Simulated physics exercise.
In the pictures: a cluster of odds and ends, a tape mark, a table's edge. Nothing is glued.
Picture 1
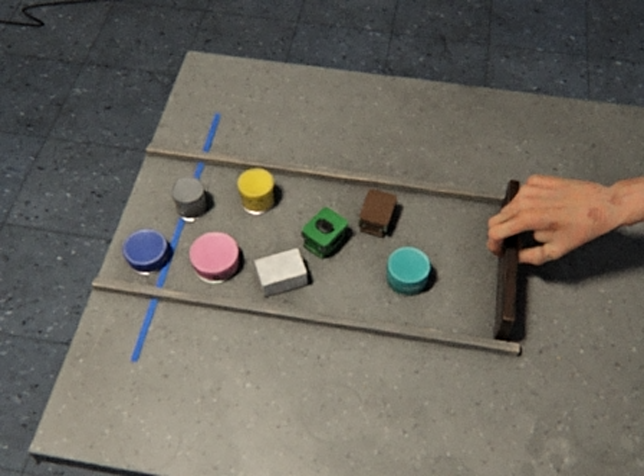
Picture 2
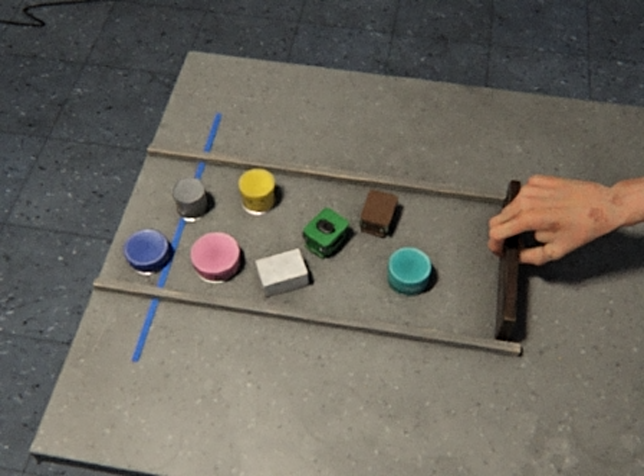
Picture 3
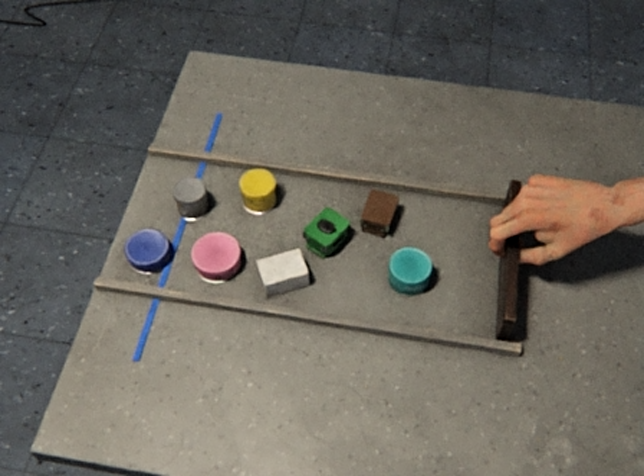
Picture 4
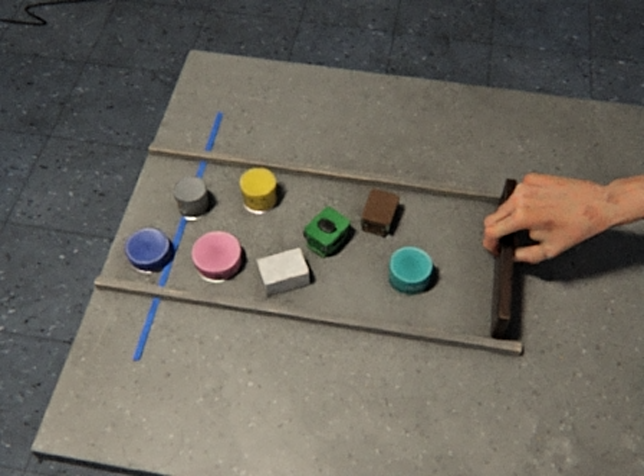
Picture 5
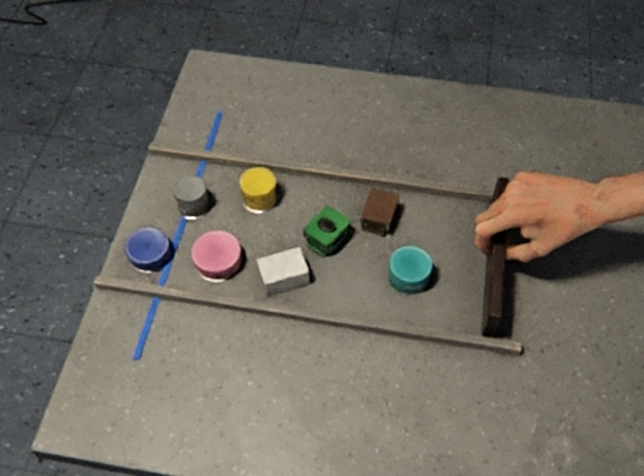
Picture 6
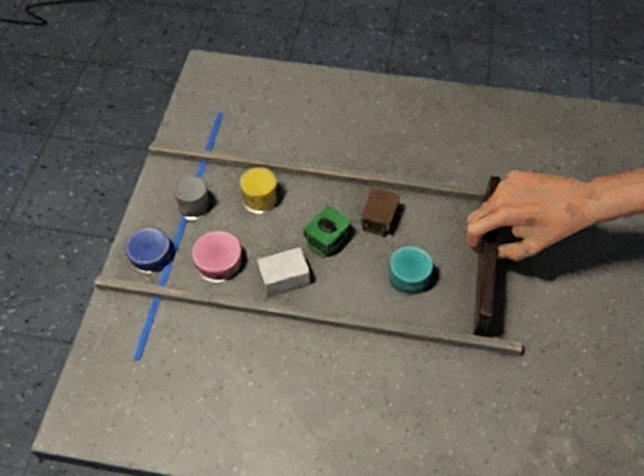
A hand slides a dark board slightly left between two rails, while the scattered pots and blocks ahead of it stay still.
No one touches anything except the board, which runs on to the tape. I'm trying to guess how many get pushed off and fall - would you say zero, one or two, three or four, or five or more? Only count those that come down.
Looks like just one, maybe two go over the edge.
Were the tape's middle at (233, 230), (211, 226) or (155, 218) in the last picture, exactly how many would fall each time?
Those tries give 0, 1 and 5.
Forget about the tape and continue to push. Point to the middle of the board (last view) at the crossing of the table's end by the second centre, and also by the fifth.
At (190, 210) for the second, at (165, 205) for the fifth.
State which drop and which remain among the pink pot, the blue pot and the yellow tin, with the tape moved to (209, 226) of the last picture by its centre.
Note: Pink pot remains; blue pot drops down; yellow tin remains.
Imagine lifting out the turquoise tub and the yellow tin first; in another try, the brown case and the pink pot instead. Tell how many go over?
That makes 2 fallen, then 0 fallen in the other try.
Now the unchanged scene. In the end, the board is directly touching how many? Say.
It ends up touching 3.
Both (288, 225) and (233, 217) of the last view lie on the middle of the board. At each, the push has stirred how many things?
First 6 and then 8.
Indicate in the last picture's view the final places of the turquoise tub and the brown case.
The turquoise tub at (158, 226), the brown case at (181, 181).
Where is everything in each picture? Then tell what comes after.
The first picture shows blue pot (146, 252); grey pot (190, 199); pink pot (215, 258); board (507, 258); tape (181, 224).
The second picture shows grey pot (191, 199); board (508, 258).
The third picture shows pink pot (217, 258); yellow tin (259, 192).
The fourth picture shows blue pot (149, 251); turquoise tub (410, 271).
The fifth picture shows grey pot (192, 198); white block (283, 271).
The sixth picture shows blue pot (149, 250); grey pot (192, 198); pink pot (218, 257); board (487, 254); tape (183, 222).
Soon after, none off yet; blue pot at rest near (149, 250); grey pot at rest near (192, 198); pink pot at rest near (218, 257).
Then, none off yet; blue pot at rest near (149, 250); grey pot at rest near (192, 198); pink pot moving near (208, 253).
At rest, the number that fall off is one or two; fallen, grey pot and blue pot.
